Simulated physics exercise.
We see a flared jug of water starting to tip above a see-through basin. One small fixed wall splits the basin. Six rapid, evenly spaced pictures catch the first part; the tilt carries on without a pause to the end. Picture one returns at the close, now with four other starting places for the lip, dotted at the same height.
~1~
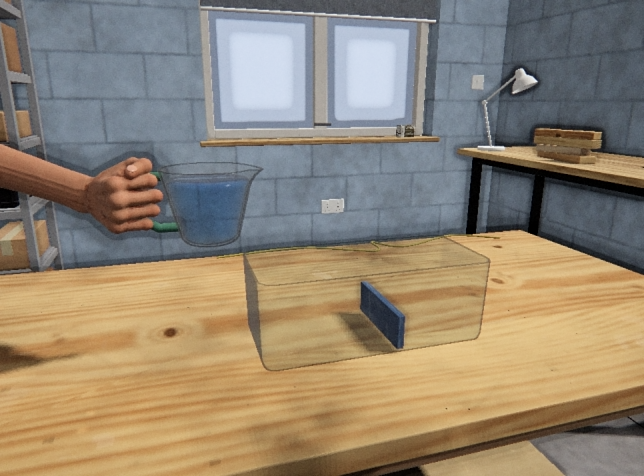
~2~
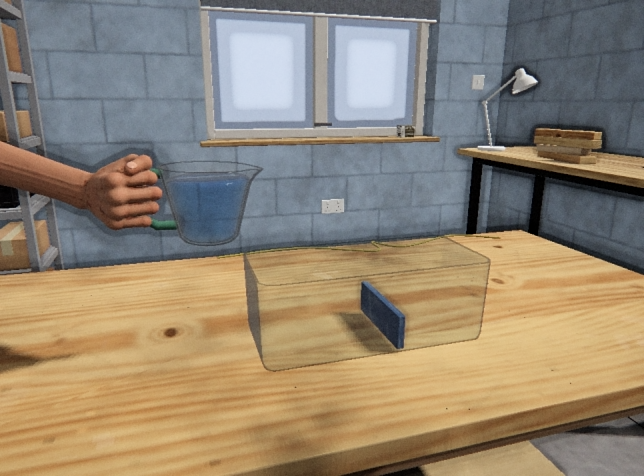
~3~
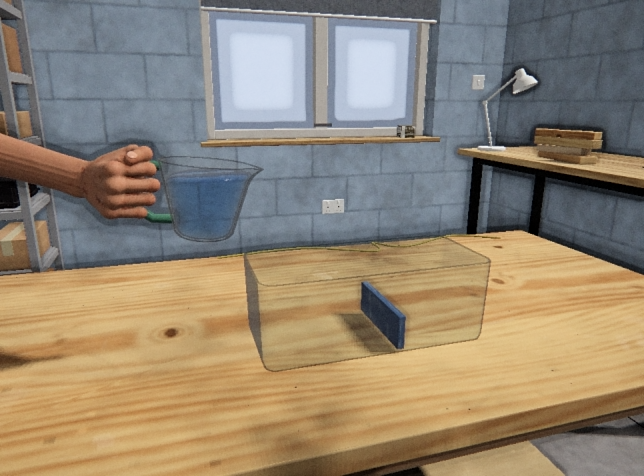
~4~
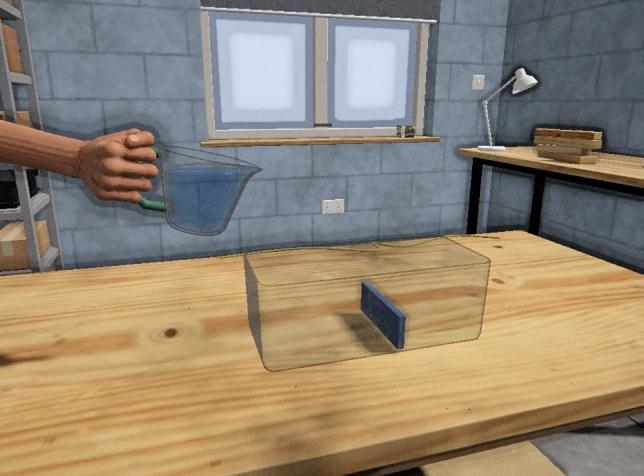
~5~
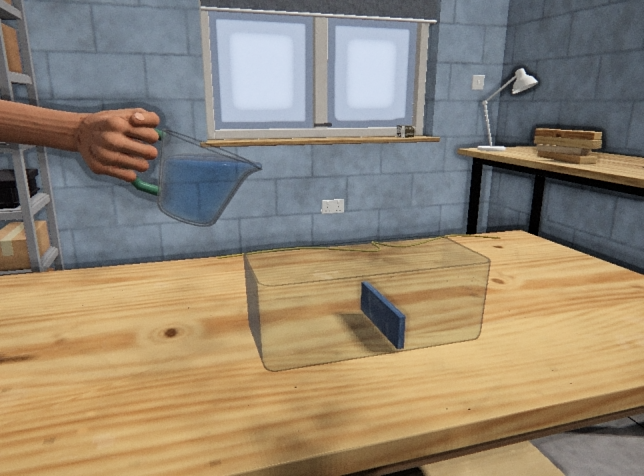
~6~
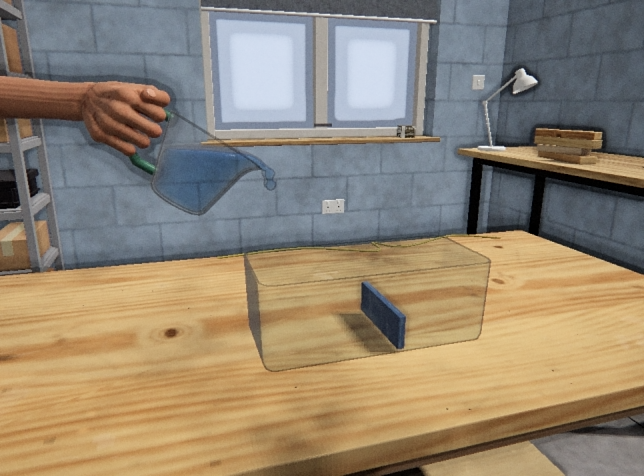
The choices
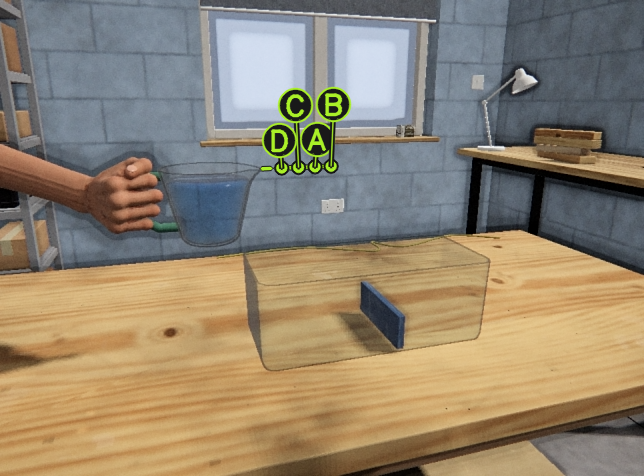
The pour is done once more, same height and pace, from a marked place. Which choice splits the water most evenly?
Place A does it best.
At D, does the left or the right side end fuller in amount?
More ends on the left.
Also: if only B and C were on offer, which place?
Here it is place B.
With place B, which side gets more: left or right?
The right side.
In lime, A at (315, 166); B at (331, 166); C at (298, 167); D at (281, 168).
With A, about 57 % ends left of the wall and 41 % right of it.
With B, about 15 % ends left of the wall and 84 % right of it.
With C, about 94 % ends left of the wall and 3 % right of it; 3 % is lost outside.
With D, about 92 % ends left of the wall and 5 % right of it; 3 % is lost outside.
